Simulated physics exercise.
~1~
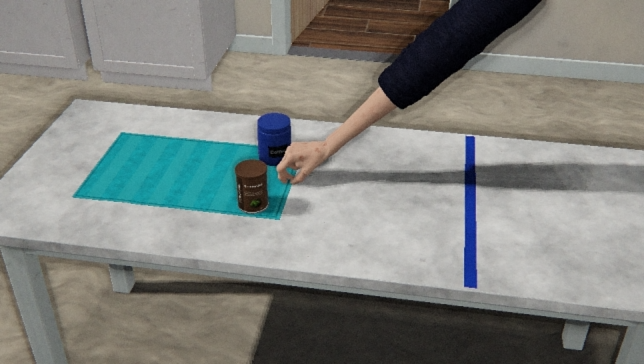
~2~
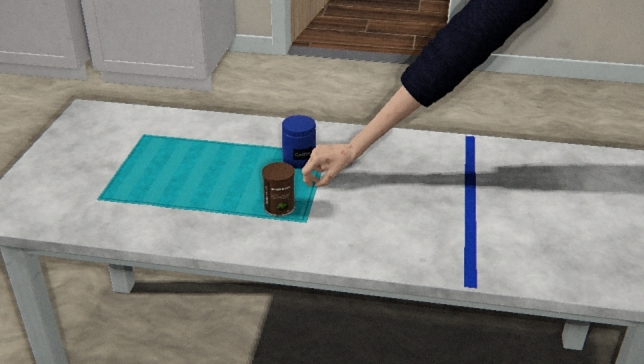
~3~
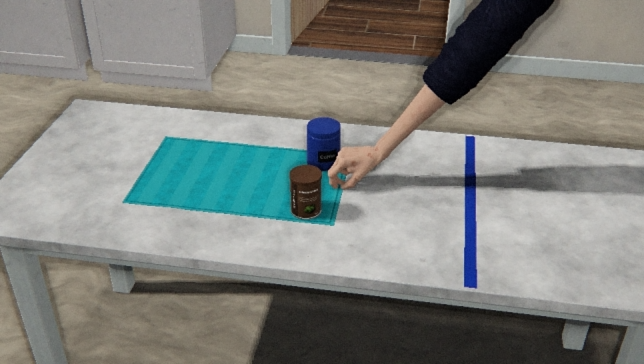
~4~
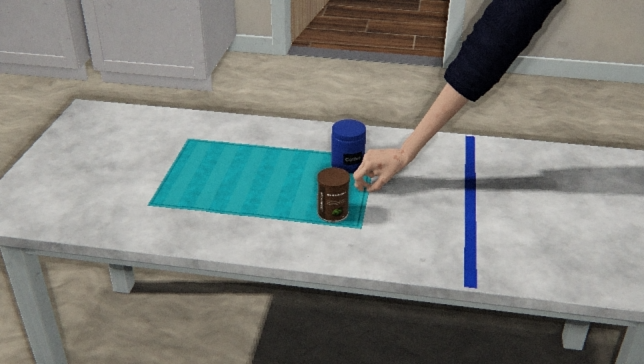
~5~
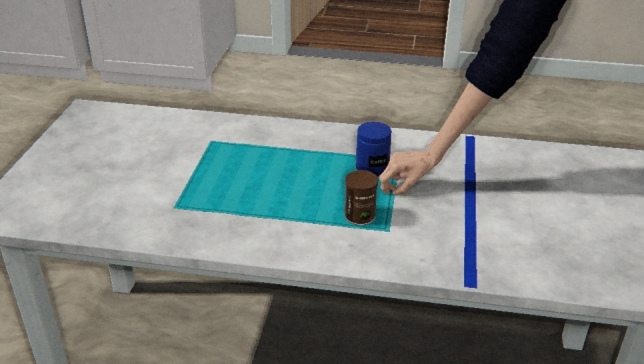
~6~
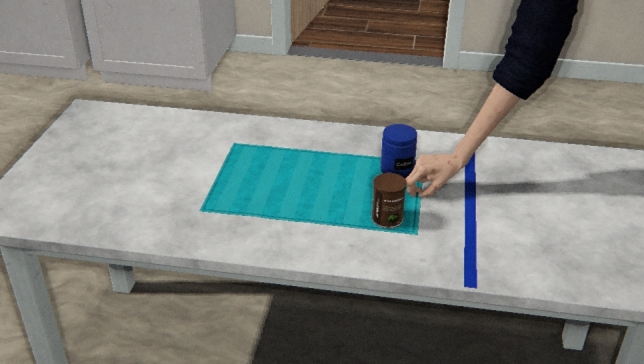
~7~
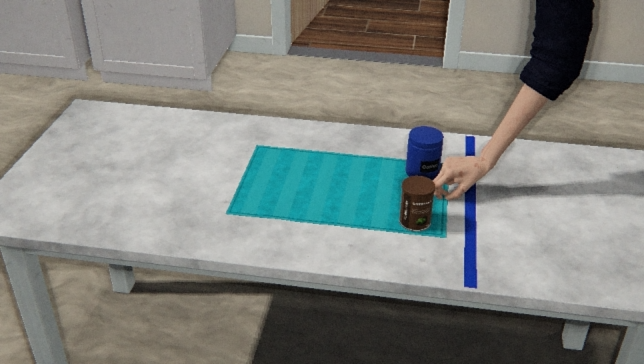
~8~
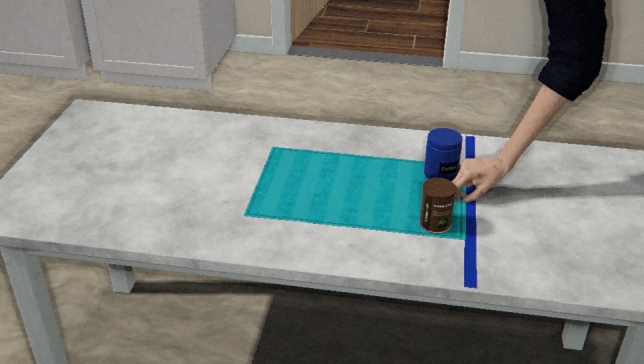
On a pale tabletop, a hand pulls a turquoise cloth right to a blue tape line, brown tin and blue jar staying upright aboard.
